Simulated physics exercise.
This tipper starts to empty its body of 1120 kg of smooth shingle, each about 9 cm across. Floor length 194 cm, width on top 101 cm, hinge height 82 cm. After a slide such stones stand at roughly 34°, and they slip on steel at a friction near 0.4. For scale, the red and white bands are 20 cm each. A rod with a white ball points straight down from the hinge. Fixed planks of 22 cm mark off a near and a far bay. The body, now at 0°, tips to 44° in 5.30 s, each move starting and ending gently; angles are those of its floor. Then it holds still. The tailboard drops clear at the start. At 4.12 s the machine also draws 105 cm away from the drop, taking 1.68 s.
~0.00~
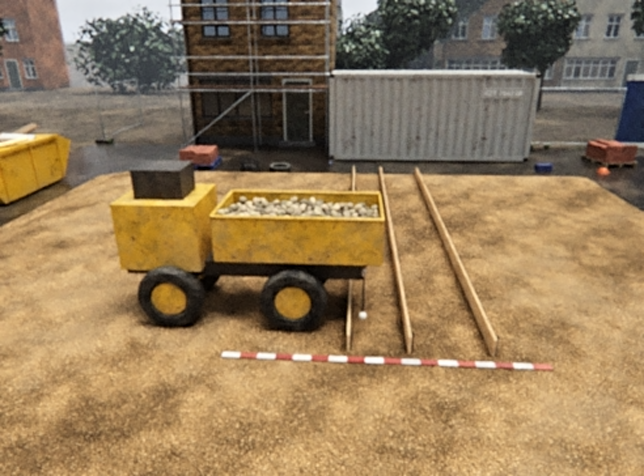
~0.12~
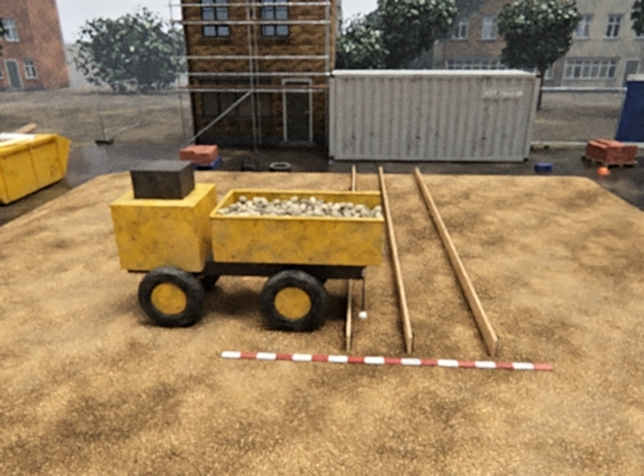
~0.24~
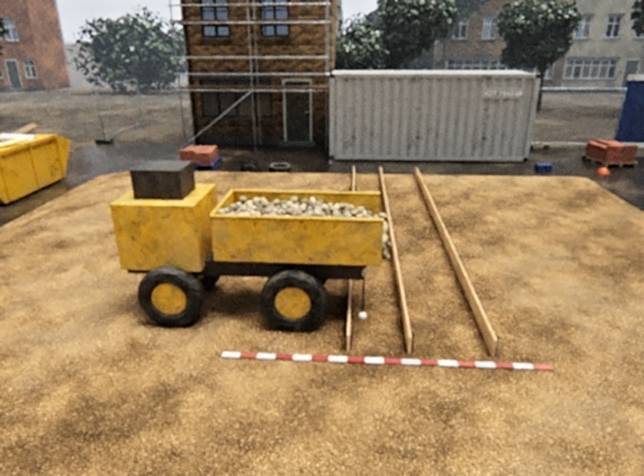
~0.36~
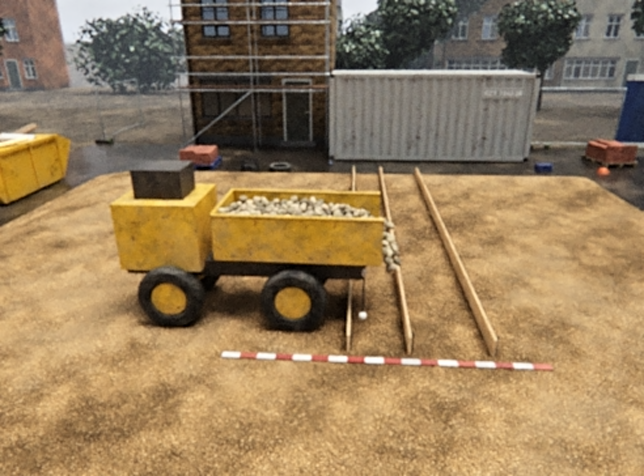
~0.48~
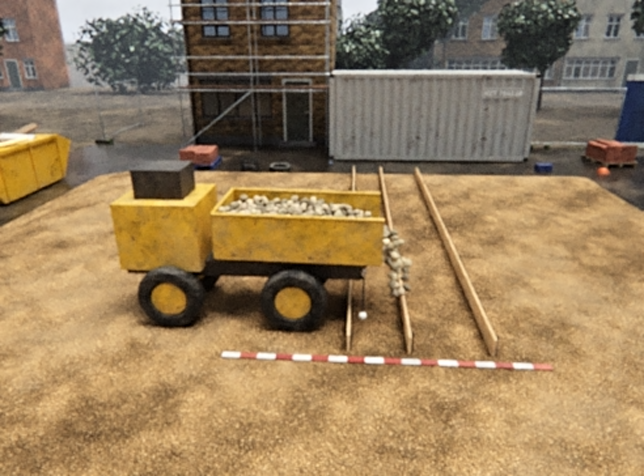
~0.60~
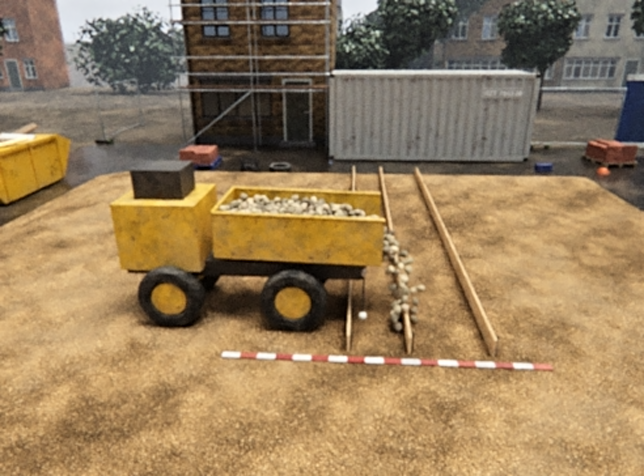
In this clip, a yellow tipper loaded with smooth shingle stands still on sandy ground, its body staying almost level, and then stones slide out of the right end and drop in a thin stream towards the wooden strips.
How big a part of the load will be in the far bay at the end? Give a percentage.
About 75 per cent.
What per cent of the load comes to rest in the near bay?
About 25 per cent.
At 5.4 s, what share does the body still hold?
About 0 per cent.
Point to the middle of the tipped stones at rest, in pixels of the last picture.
Their middle is at about (430, 303).
After 4.0 s the floor is at 37°; 9 % in the body, 24 % in the near bay, 66 % in the far bay; the foremost stones are at (475, 305).
After 5.4 s the floor is at 44°; 0 % in the body, 23 % in the near bay, 76 % in the far bay, 2 % past the last board; the foremost stones are at (510, 320).
After 6.2 s the floor is at 44°; 0 % in the body, 23 % in the near bay, 76 % in the far bay, 2 % past the last board; the foremost stones are at (512, 324).
After 9.2 s the floor is at 44°; 0 % in the body, 23 % in the near bay, 76 % in the far bay, 2 % past the last board; the foremost stones are at (512, 324).
